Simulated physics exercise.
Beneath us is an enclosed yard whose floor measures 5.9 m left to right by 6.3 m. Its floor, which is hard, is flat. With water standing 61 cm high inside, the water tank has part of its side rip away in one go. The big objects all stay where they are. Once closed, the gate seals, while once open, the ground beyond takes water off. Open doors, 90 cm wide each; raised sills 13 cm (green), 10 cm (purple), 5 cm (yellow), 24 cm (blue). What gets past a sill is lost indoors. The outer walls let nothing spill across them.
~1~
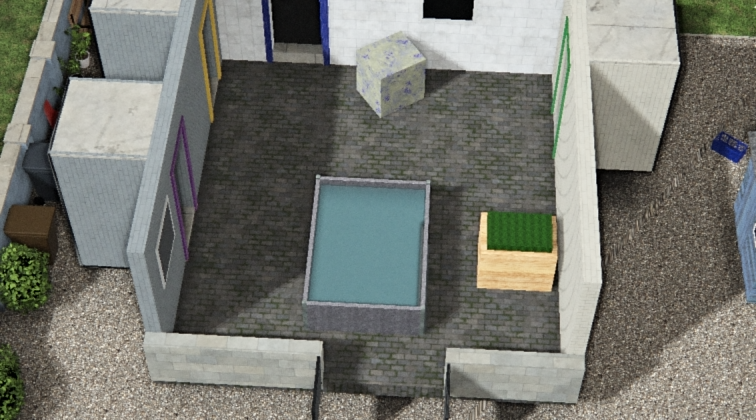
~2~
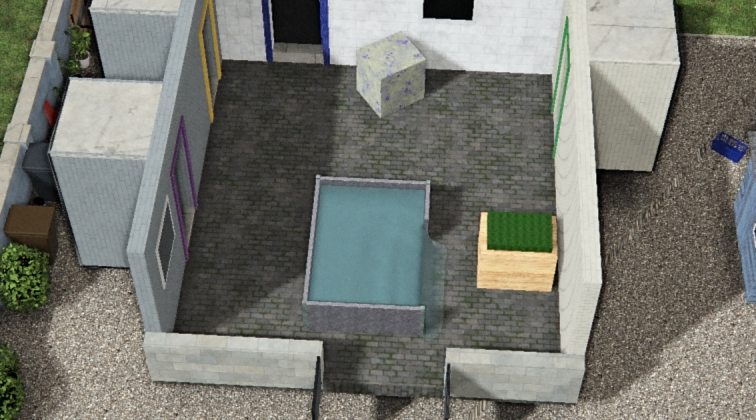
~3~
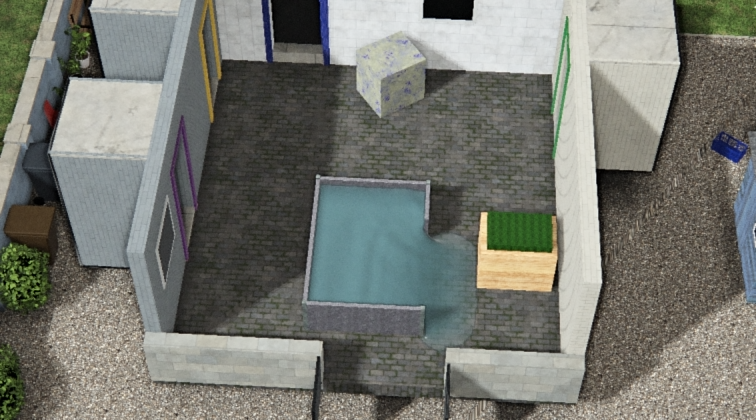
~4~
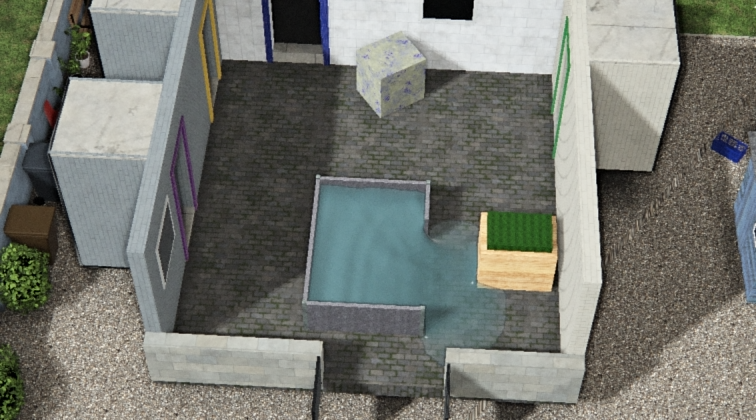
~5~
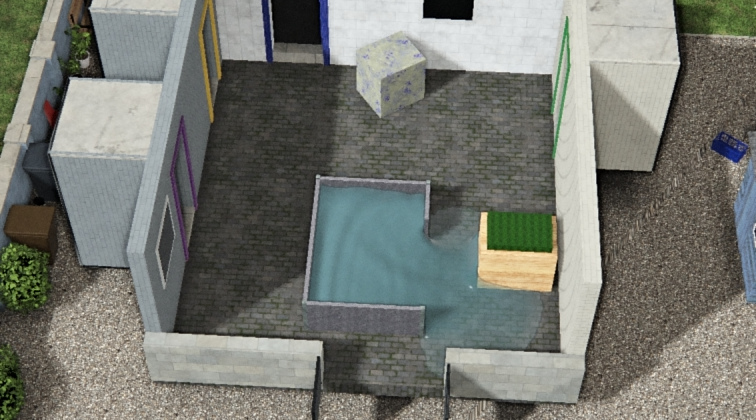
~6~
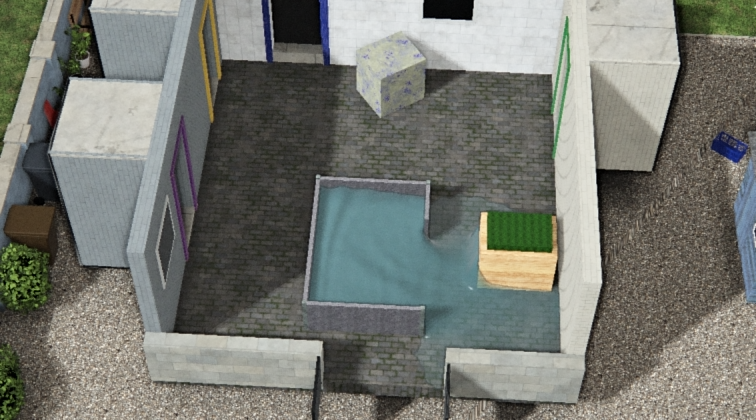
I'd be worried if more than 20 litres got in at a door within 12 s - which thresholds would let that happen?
Door by door: The green door would not; the purple door would not; the yellow door would not; the blue door would not.
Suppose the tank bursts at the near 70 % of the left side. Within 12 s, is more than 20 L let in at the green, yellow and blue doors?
Door by door - green: Within bounds, yellow: Out of bounds, blue: Within bounds.
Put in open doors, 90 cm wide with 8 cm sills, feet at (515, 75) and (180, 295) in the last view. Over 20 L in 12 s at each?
Taking them in order, the first gets enough and the second too little.
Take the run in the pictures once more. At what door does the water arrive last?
Door: Yellow.
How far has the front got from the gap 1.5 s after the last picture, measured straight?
Around 4.6 metres.
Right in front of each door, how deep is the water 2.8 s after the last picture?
Green 6 cm, purple 0 cm, yellow 0 cm, blue 0 cm.
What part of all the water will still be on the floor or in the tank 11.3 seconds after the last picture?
That would be close to 84 per cent.
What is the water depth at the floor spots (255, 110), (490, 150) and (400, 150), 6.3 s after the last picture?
Depths: About 1, 9 and 4 centimetres.
Then, 0.7 s after the last picture water covers 20 % of the floor and is deepest (62 cm) near (541, 379); green door not reached, purple door not reached, yellow door not reached, blue door not reached.
Then, 1.5 s after the last picture water covers 40 % of the floor and is deepest (41 cm) near (505, 377); green door 8 cm at the sill, 0 L in, purple door not reached, yellow door not reached, blue door not reached.
Then, 2.8 s after the last picture water covers 50 % of the floor and is deepest (32 cm) near (553, 359); green door 6 cm at the sill, 0 L in, purple door not reached, yellow door not reached, blue door not reached.
Then, 6.3 s after the last picture water covers 75 % of the floor and is deepest (16 cm) near (470, 295); green door 12 cm at the sill, 2 L in, purple door 2 cm at the sill, 0 L in, yellow door not reached, blue door 1 cm at the sill, 0 L in.
Then, 11.3 s after the last picture water covers 95 % of the floor and is deepest (11 cm) near (231, 74); green door 10 cm at the sill, 3 L in, purple door 6 cm at the sill, 0 L in, yellow door 6 cm at the sill, 1 L in, blue door 7 cm at the sill, 0 L in.
